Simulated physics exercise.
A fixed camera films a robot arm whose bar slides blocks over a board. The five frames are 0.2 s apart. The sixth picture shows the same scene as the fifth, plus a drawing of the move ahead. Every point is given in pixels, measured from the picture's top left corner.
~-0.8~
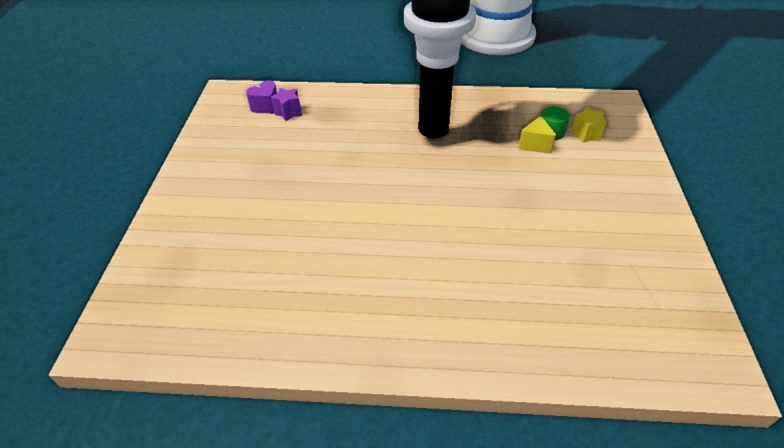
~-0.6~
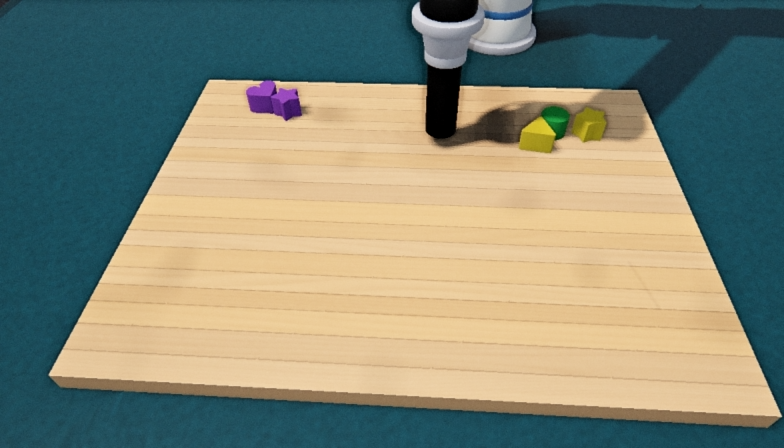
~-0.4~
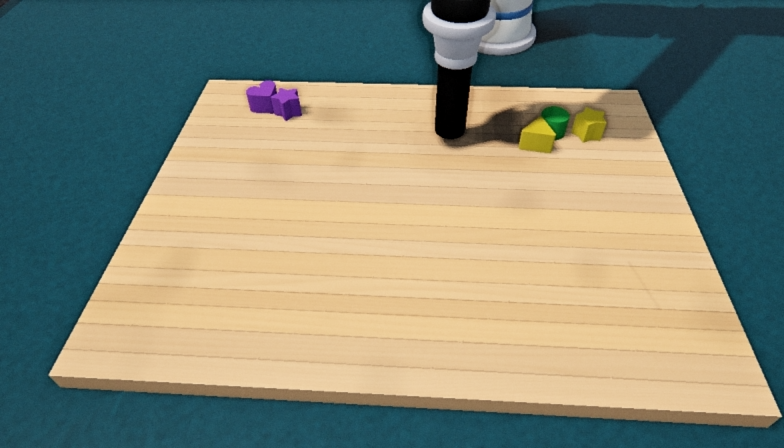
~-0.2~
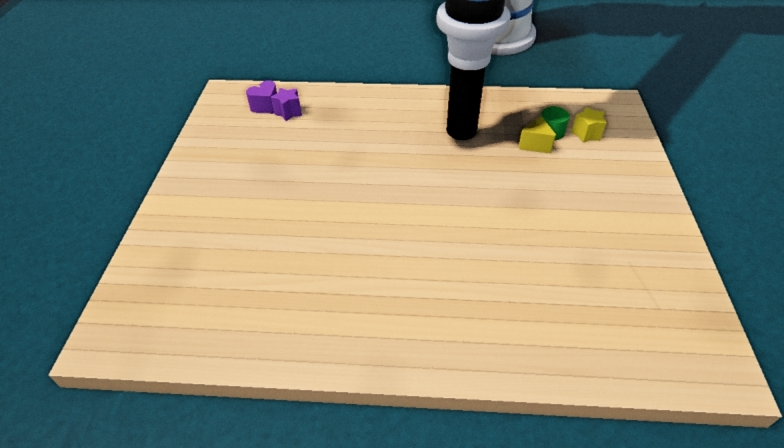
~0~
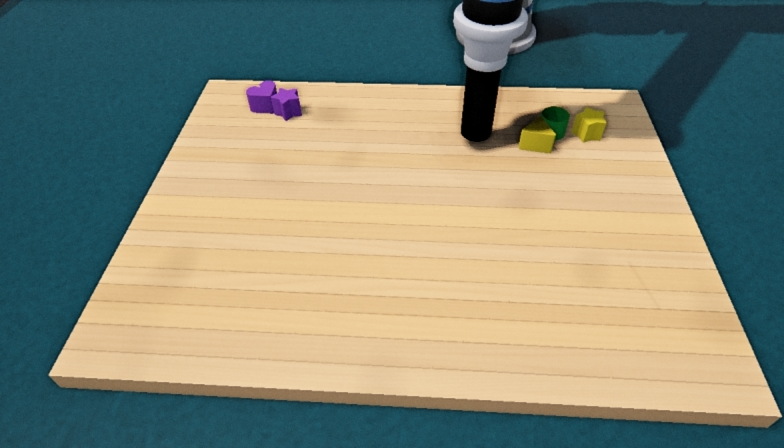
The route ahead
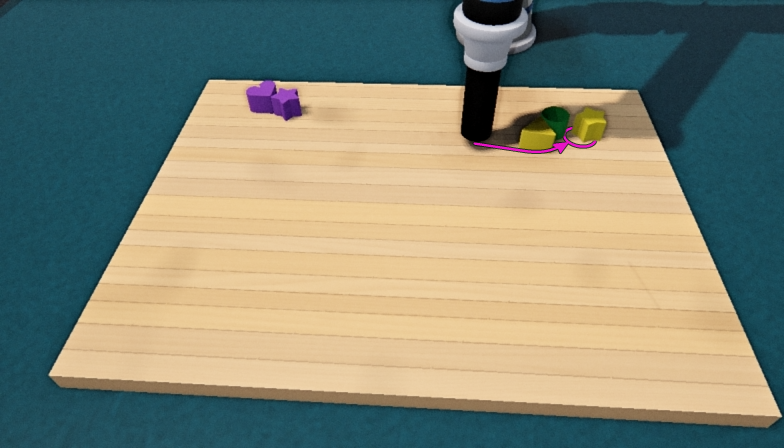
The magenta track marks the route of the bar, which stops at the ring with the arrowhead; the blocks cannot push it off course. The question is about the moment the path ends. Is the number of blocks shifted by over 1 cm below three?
No, that is not what happens.
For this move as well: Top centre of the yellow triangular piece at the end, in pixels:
My estimate: (611, 118).
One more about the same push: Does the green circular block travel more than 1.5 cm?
Yes, it checks out.
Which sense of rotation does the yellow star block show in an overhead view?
Overhead view: Anti-clockwise.
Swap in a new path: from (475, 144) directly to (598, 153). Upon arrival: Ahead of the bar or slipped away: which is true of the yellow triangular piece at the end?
It rides in front to the end.
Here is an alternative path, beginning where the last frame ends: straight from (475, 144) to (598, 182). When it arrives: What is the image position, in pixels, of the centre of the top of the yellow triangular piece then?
Its top face will be centred at roughly (557, 128).
The line goes from (475, 144) by way of (513, 149) and (551, 150) to (580, 137).
The first path, step by step. One third of the way, bar (516, 138); yellow triangular piece (547, 127), turned 20° anticlockwise.
Two thirds of the way, bar (554, 139); yellow triangular piece (579, 125), turned 75° anticlockwise; green circular block (560, 111); yellow star block (597, 114), turned 15° anticlockwise.
At the end, bar (583, 126); yellow triangular piece (611, 118), turned 50° anticlockwise; green circular block (565, 104); yellow star block (615, 106), turned 40° anticlockwise.
